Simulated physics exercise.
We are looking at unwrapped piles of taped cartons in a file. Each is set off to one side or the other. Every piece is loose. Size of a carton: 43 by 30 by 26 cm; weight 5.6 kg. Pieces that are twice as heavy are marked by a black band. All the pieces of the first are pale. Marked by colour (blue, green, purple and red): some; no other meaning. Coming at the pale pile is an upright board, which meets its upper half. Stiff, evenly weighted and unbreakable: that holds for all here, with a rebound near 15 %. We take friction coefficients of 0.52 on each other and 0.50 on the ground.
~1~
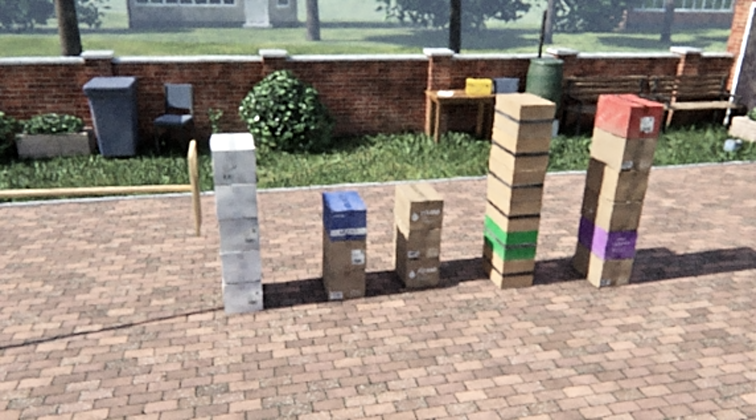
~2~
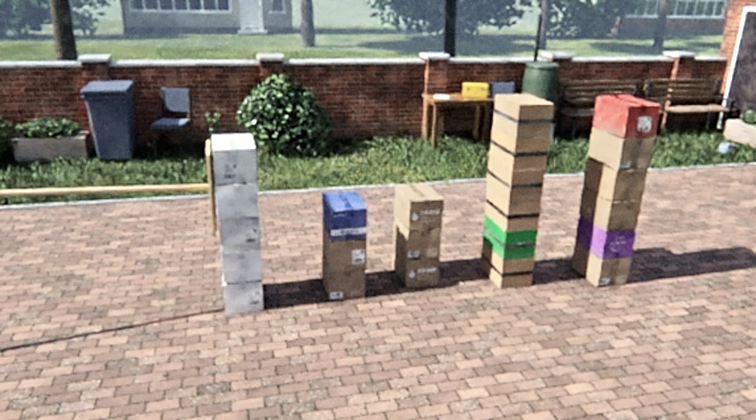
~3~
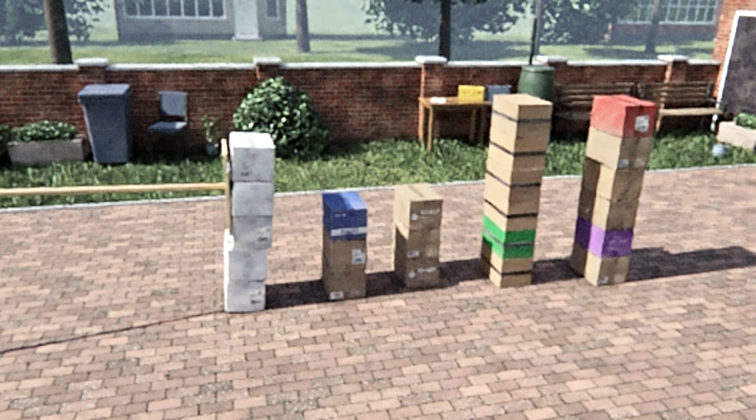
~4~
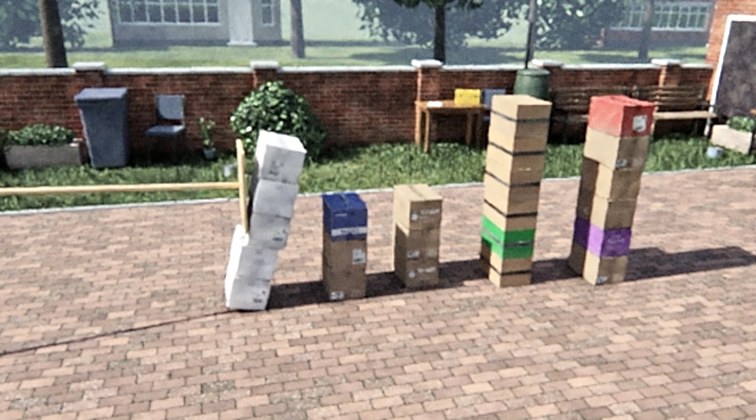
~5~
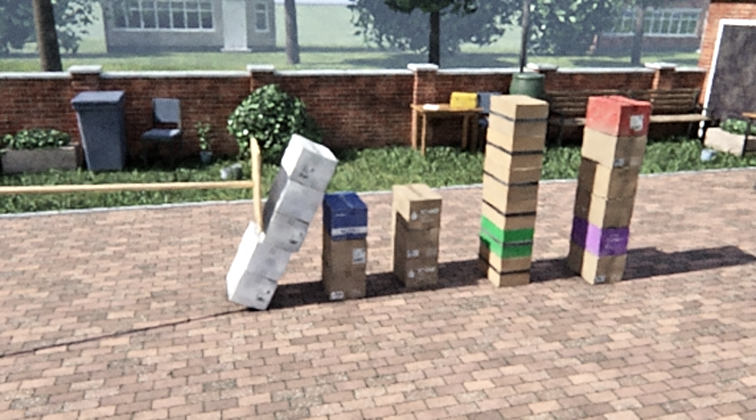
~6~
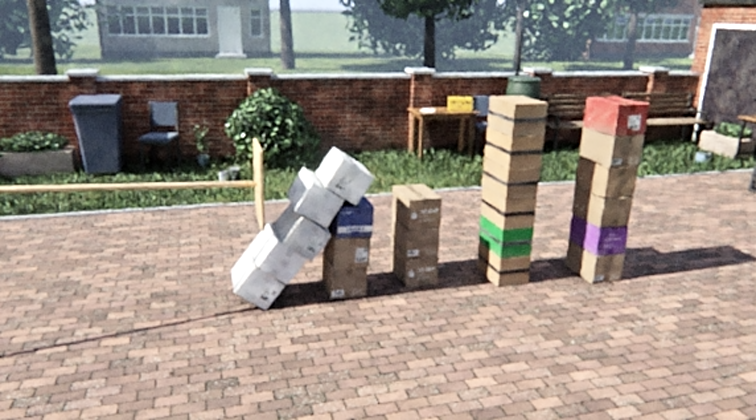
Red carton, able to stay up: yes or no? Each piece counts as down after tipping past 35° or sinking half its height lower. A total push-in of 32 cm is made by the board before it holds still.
Yes.
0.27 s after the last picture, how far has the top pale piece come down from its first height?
Roughly 20 cm.
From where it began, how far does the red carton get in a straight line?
It ends some 0 cm from where it began.
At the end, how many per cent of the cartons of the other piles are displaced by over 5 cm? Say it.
35 per cent.
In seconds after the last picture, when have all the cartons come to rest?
Close to 2.0 seconds, I'd say.
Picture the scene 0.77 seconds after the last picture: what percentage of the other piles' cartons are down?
10 per cent at that moment.
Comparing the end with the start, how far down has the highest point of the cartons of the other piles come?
0 cm.
Then, 0.27 s on from the sixth picture, 5 of the pale pile down; none of the 18 other cartons down, 3 disturbed; red carton unmoved; blue carton tipped 19°.
Then, 0.77 s on from the sixth picture, 5 of the pale pile down; 2 of the 18 other cartons down; red carton unmoved; blue carton tipped 15°.
Finally, 5 of the pale pile down; 3 of the 18 other cartons down; red carton unmoved; blue carton tipped 13°, 14 cm lower; green carton unmoved. Seen by the last camera, middles, red carton near (615, 116), blue carton near (416, 224).
